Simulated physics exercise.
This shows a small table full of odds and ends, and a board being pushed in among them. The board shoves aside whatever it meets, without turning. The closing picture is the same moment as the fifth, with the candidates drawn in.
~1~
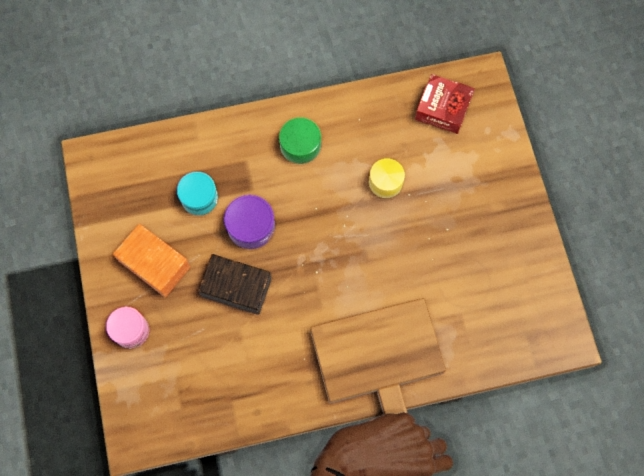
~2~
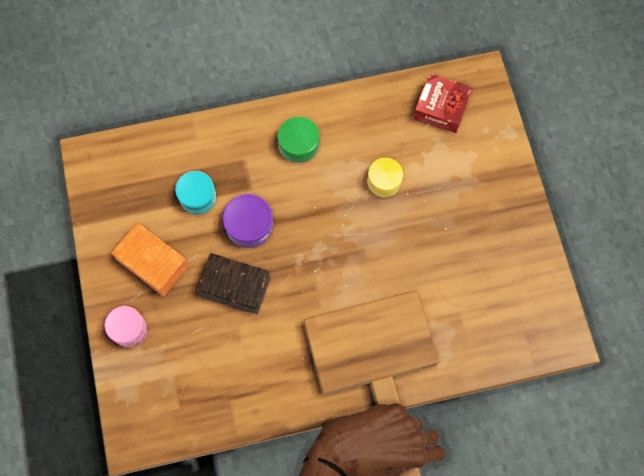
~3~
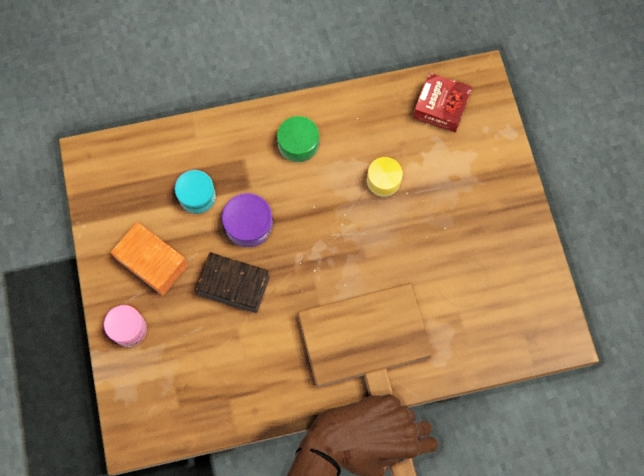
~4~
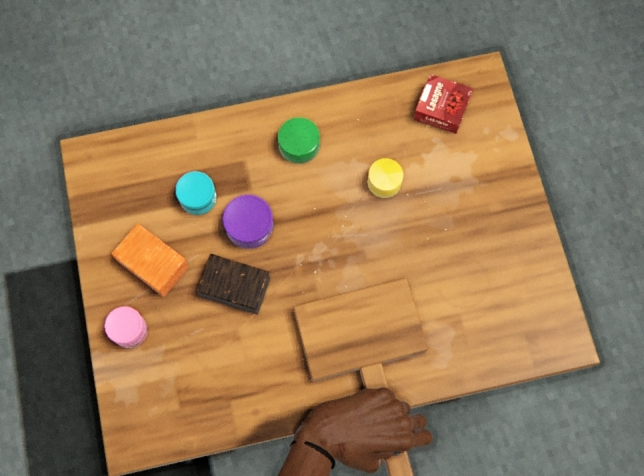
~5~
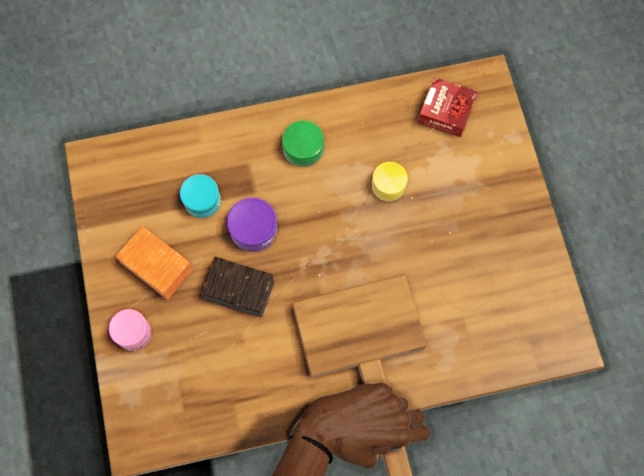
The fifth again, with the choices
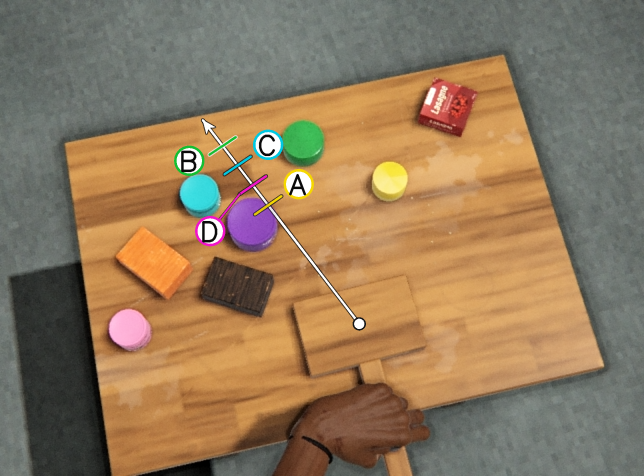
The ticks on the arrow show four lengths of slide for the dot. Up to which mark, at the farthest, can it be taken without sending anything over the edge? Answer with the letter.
C.
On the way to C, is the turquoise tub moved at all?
Yes.
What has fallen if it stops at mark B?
The purple tub goes over.
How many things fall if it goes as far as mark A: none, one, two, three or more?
In all, none.
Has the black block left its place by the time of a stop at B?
Yes.
On the marked copy, A at (269, 206); B at (223, 146); C at (237, 166); D at (253, 185); the arrow from (359, 324) to (203, 120); the white dot at (359, 324).
Taking C. A third of the way, board (313, 266); purple tub (251, 220); black block (224, 281).
Two thirds of the way, board (269, 210); orange block (142, 260); purple tub (230, 160).
When it is over, board (238, 169); purple tub (215, 118); green pot (290, 106); nothing has fallen.
As for the rest, A is safe but short; B drops the purple tub; D is safe but short.
